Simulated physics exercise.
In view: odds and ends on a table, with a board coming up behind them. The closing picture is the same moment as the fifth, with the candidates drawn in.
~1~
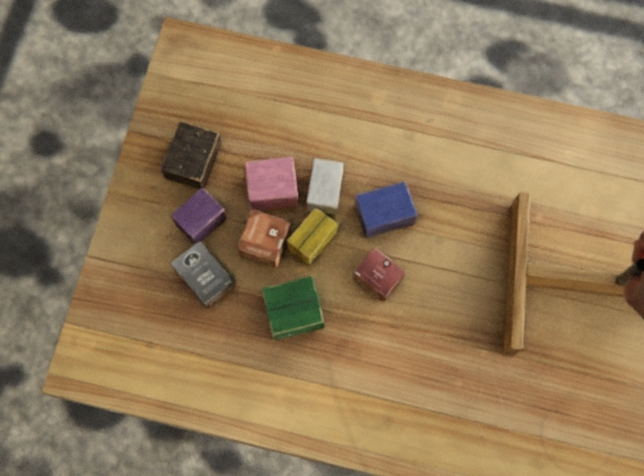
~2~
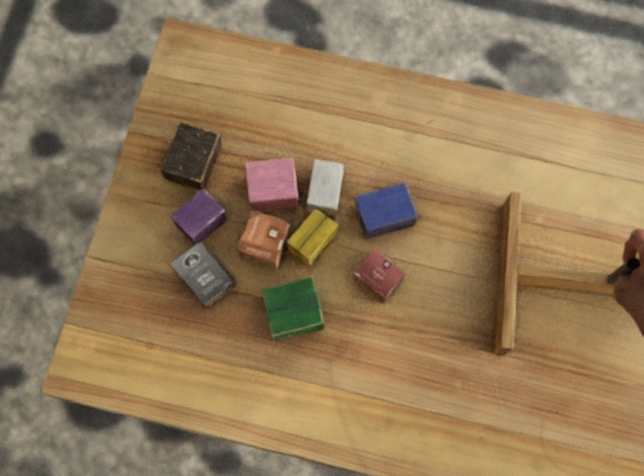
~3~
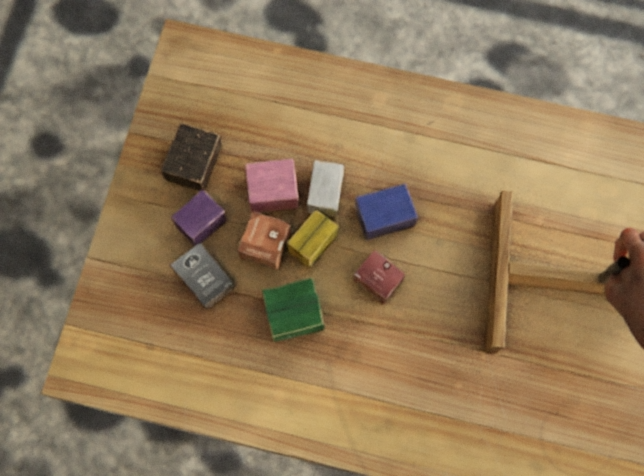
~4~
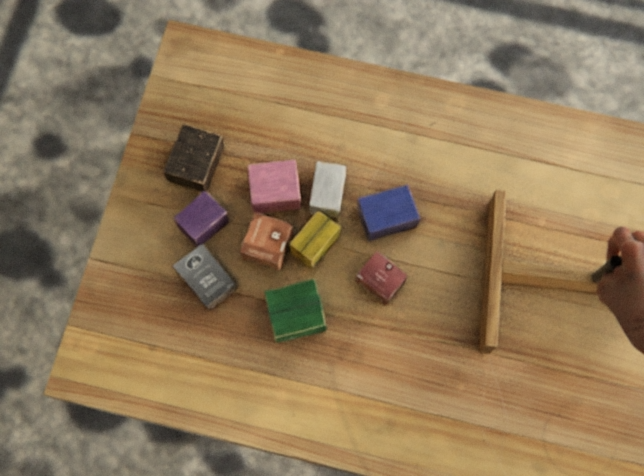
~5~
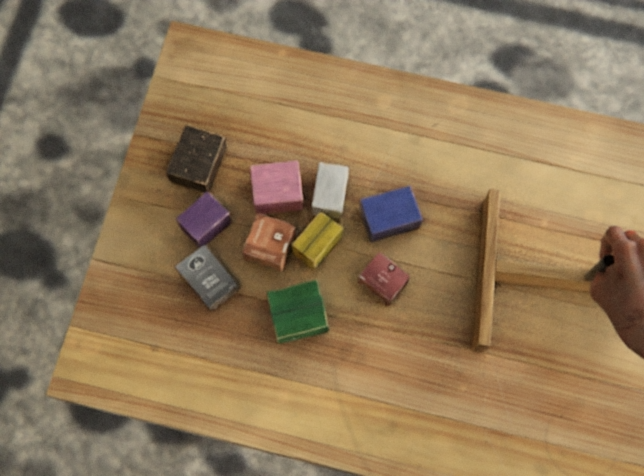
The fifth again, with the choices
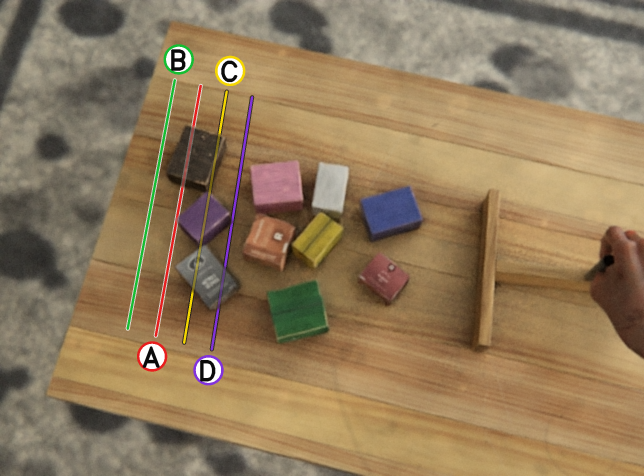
On a wooden table, a hand moving a wooden board slightly left toward a scattered group of small coloured blocks and boxes.
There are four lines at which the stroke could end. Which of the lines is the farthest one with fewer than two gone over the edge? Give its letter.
Stop at D.
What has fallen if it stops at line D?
It is the black block.
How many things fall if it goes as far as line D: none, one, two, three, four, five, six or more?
In all, one.
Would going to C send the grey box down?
By then, no.
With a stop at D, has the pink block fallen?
No.
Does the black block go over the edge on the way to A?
By then, yes.
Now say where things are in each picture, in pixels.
Red packet (379, 275); white block (325, 187); yellow box (313, 237), in the first picture.
Board (512, 268); purple block (199, 218), in the second picture.
Board (504, 267); pink block (272, 186), in the third picture.
Board (496, 266); grey box (206, 278), in the fourth picture.
Board (490, 265); orange packet (270, 243); red packet (384, 279); white block (330, 191), in the fifth picture.
On the marked copy, A at (179, 205); B at (152, 199); C at (206, 212); D at (233, 218).
Taking D. A third of the way, board (395, 243); white block (318, 186); blue block (361, 205).
Two thirds of the way, board (302, 221); black block (155, 154); pink block (197, 170).
When it is over, board (234, 205); black block over the edge; pink block (133, 155); one fallen.
As for the rest, A drops four; B drops five; C drops three.
